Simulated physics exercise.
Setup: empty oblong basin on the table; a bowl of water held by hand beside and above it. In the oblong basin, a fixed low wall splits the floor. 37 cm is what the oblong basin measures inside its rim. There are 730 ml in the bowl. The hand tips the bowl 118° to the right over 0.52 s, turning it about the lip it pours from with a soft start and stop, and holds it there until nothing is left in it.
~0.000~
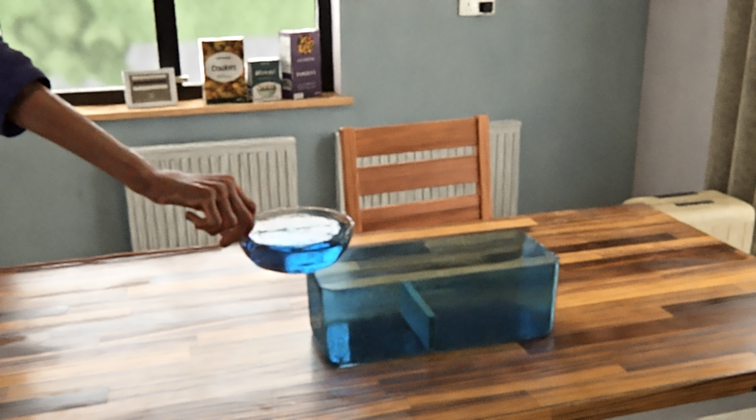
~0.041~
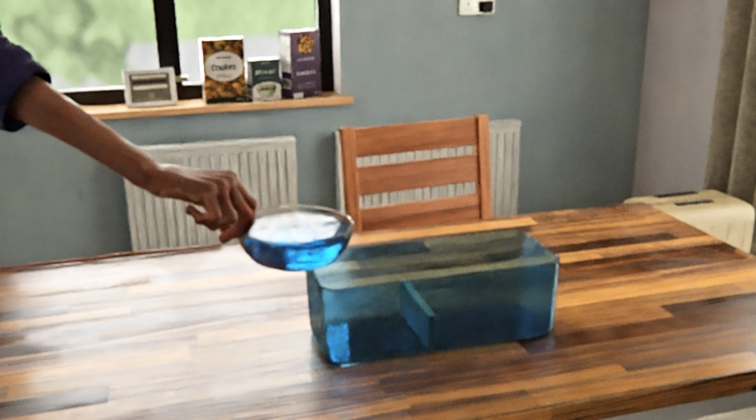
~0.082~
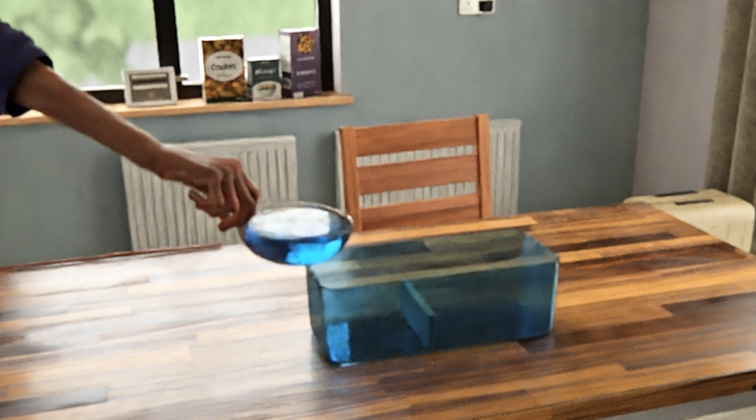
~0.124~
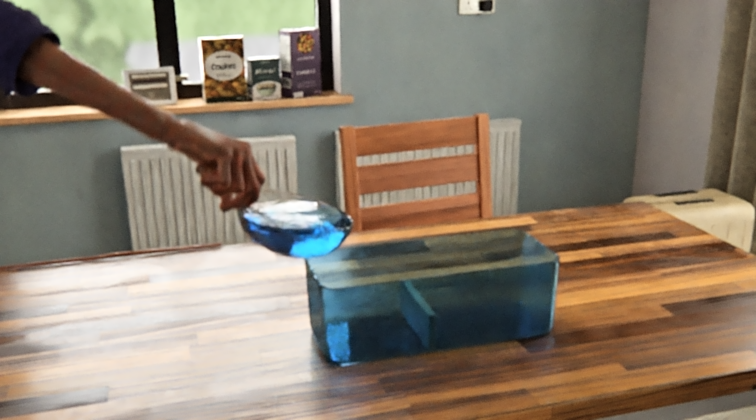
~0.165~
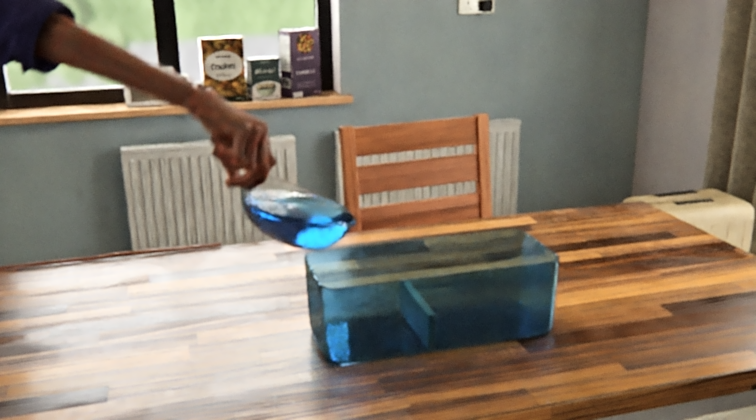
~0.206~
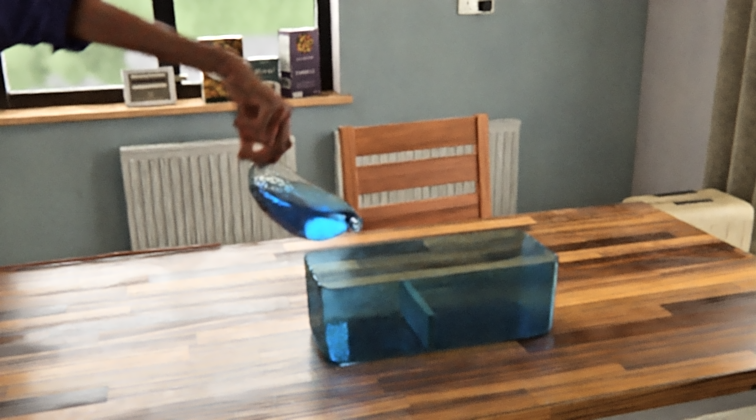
A hand tips a glass bowl of blue water rightward above an oblong basin.
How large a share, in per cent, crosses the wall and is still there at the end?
A share of about 61 per cent.
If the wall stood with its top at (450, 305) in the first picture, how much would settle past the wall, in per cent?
Then roughly 20 per cent would end up there.
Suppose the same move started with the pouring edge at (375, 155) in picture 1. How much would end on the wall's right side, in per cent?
It would then come to around 65 percent.
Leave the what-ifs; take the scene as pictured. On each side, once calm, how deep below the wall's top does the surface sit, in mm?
Roughly 46 mm on the left side and roughly 42 mm on the right.
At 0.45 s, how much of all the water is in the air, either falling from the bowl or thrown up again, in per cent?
My guess is roughly 58 %.
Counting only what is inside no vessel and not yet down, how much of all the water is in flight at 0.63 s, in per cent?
Around 2 percent of the liquid.
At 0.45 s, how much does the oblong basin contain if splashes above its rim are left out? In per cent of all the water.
I'd put it near 36 percent.
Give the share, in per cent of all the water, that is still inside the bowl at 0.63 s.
About 0 per cent.
After 0.45 s the tilt is 113° and 5 per cent is still to pour, 26 is left of the wall and 11 right of it.
After 0.63 s the tilt is 118° and 0 per cent is still to pour, 30 is left of the wall and 68 right of it.
After 0.82 s the tilt is 118° and 0 per cent is still to pour, 30 is left of the wall and 46 right of it.
After 1.02 s the tilt is 118° and 0 per cent is still to pour, 33 is left of the wall and 61 right of it.
In the end 33 per cent lies left of the wall, 61 right of it and 5 outside.
